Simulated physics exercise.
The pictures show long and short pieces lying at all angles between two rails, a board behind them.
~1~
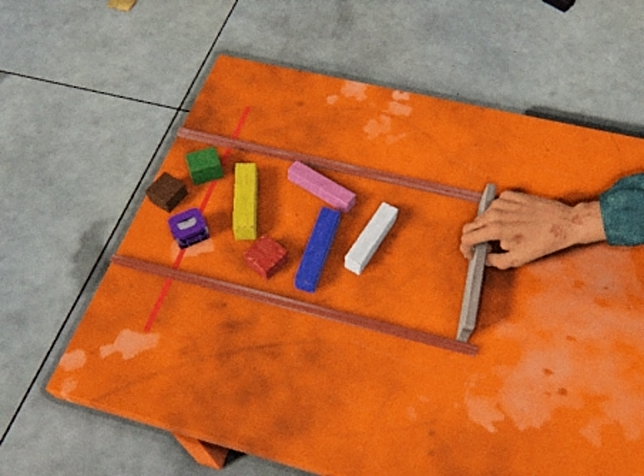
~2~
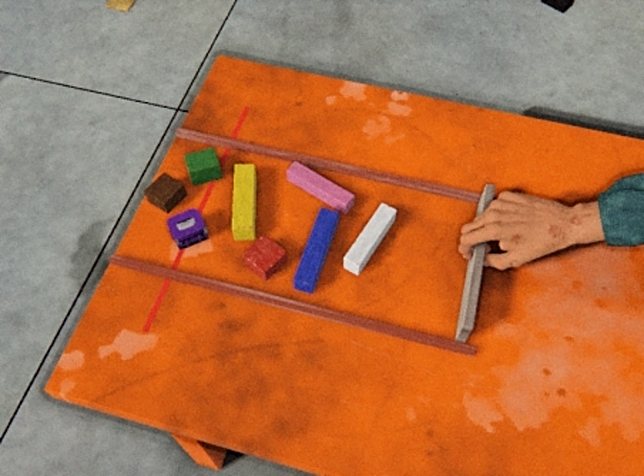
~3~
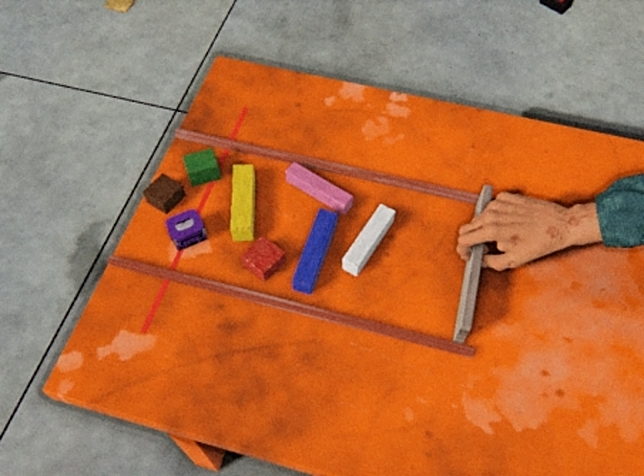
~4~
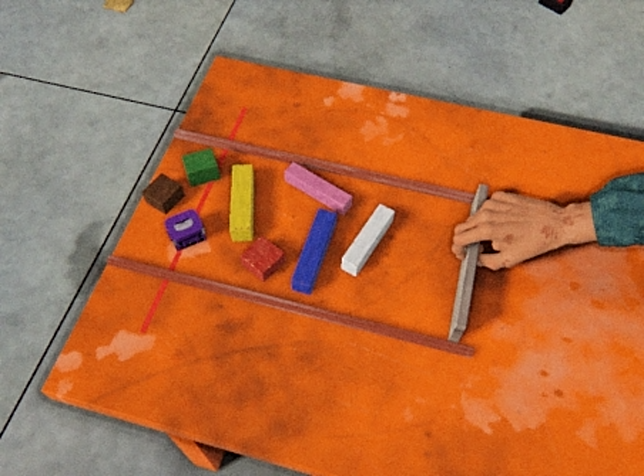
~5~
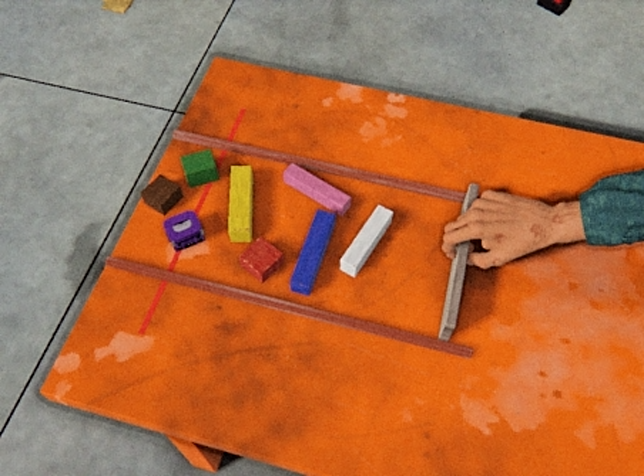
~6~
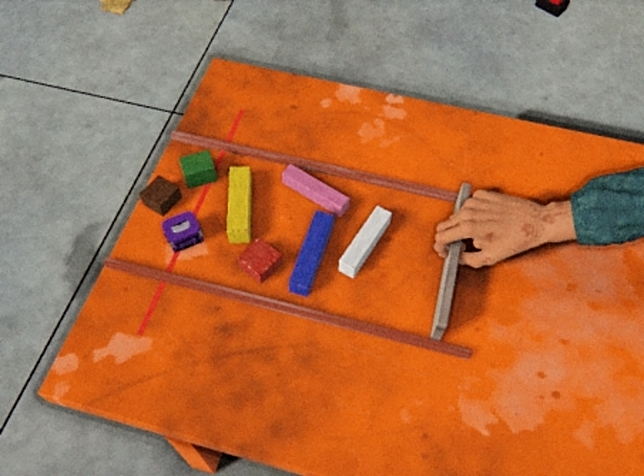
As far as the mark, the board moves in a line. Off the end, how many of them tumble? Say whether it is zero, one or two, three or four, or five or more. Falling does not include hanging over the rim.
I would say three or four.
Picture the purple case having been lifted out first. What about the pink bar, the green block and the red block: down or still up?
Well, the pink bar is left in place, the green block topples off and the red block is left in place.
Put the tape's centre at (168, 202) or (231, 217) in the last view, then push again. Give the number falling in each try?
Taking the two tries in order, the numbers are 6 and 0.
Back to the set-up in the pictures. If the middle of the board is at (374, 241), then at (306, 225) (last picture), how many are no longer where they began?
Up to then 1, and up to the other point 4.
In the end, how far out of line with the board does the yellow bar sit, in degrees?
Near 0 degrees.
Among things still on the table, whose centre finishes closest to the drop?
Foremost is the red block.
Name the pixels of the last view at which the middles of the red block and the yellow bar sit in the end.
Around (124, 239), then around (154, 190).
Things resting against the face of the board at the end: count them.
The number is 1.
Soon after, none off yet; brown block at rest near (161, 196); green block at rest near (198, 170); purple case at rest near (183, 232).
Then, none off yet; brown block moving near (153, 192); green block moved about its own width near (174, 167); purple case moved about its own width near (146, 221).
At rest, the number that fall off is three or four; fallen, purple case, green block and brown block.
